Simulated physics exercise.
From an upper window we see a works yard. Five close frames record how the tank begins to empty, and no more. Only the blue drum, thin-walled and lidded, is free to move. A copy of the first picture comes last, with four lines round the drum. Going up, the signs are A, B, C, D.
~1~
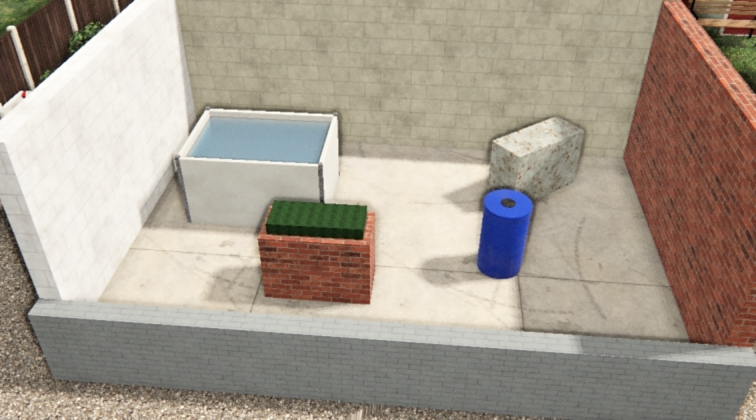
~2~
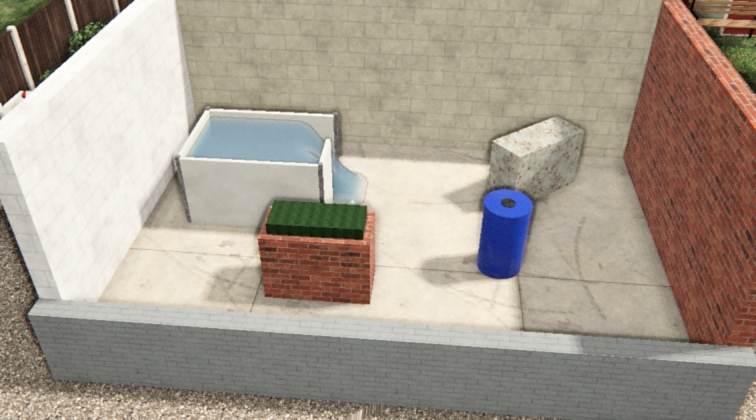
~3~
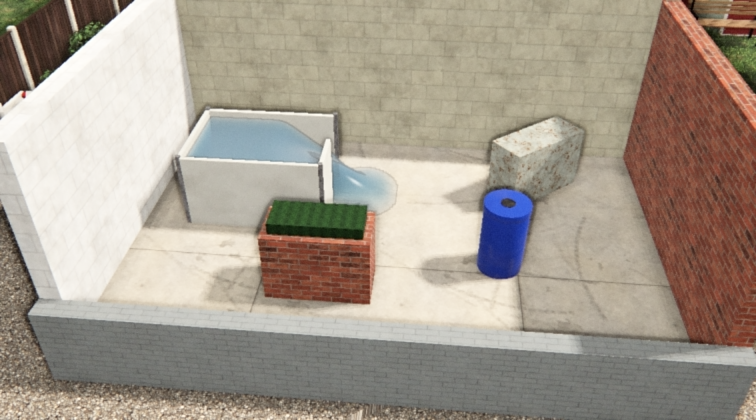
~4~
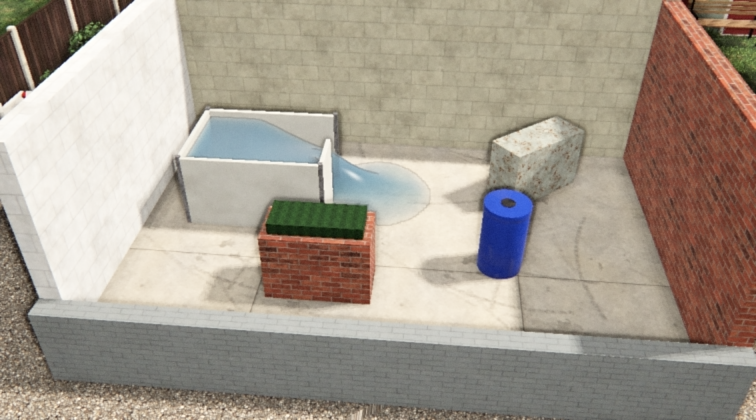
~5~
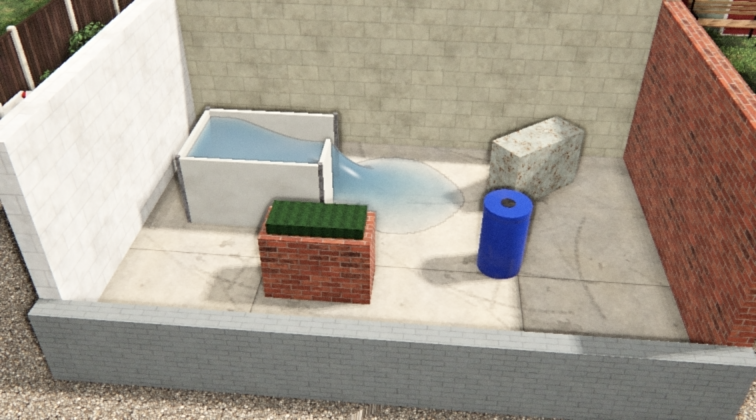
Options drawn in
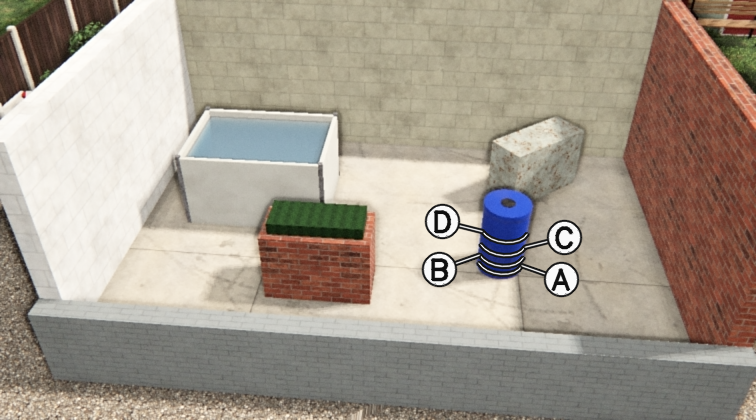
White tank in a walled yard releasing water through its right side, the water spreading across pale paving while a blue drum stands still.
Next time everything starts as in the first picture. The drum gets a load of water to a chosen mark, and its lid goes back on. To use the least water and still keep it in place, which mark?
B.
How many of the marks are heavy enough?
Three of them.
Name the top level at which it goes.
That would be A.
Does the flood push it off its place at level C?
No, not at all.
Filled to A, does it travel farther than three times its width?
No, it does not.
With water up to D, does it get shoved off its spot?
No, that is safe.
On the marked copy, A at (501, 274); B at (502, 266); C at (503, 255); D at (505, 242); from the bottom up A, B, C, D.
With A, it is pushed about its own width away.
With B, it does not move.
With C, it does not move.
With D, it does not move.
